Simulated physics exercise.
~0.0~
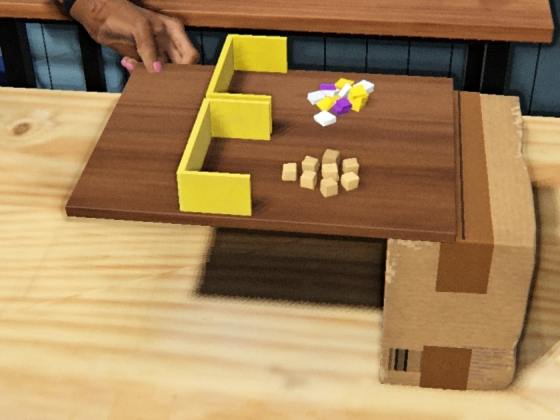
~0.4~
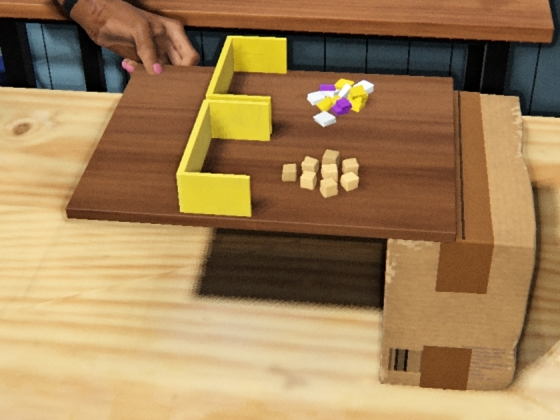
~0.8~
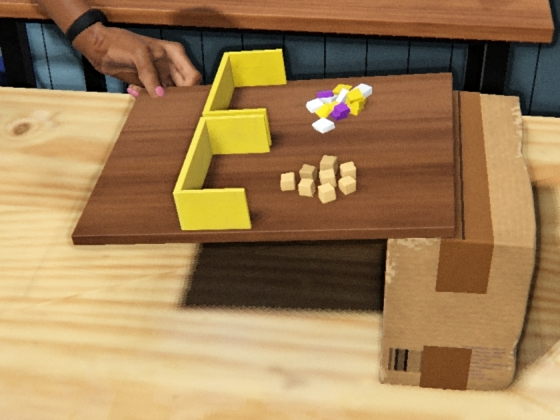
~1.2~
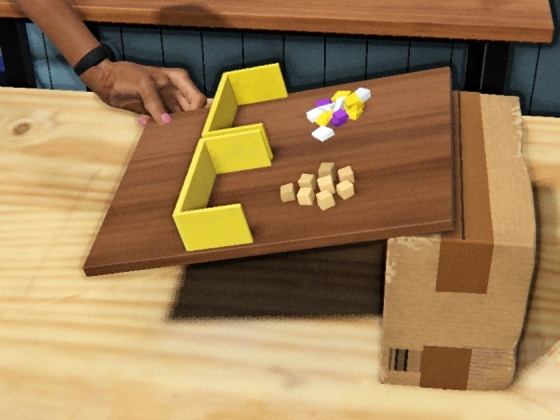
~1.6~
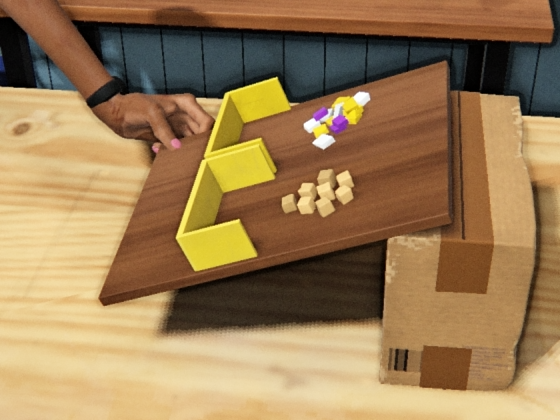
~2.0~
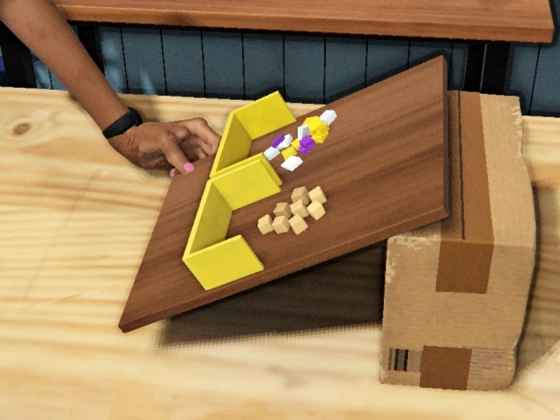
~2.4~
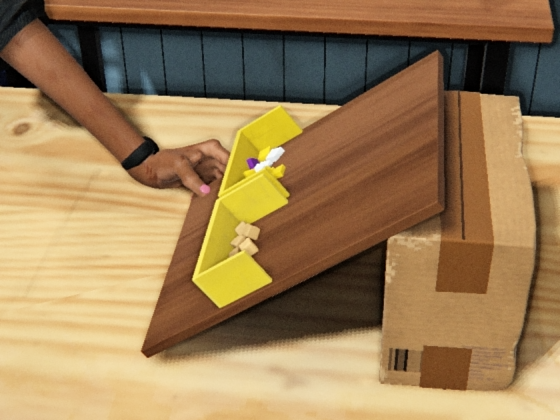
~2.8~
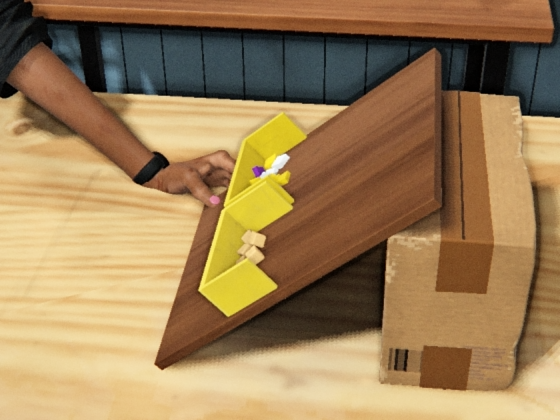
A brown wooden board holds two small piles, pale tan cubes in front and white, yellow and purple pieces behind, each with a yellow barrier to its left. Its right end rests on a cardboard box, while a hand holds the left end. The hand lowers that end, and the board tilts steadily while both piles stay put at first. As the slope steepens, the two piles slide down to the left and reach their barriers. The board tips a little further and ends steeply slanted, the hand still on it and both piles gathered behind the barriers.
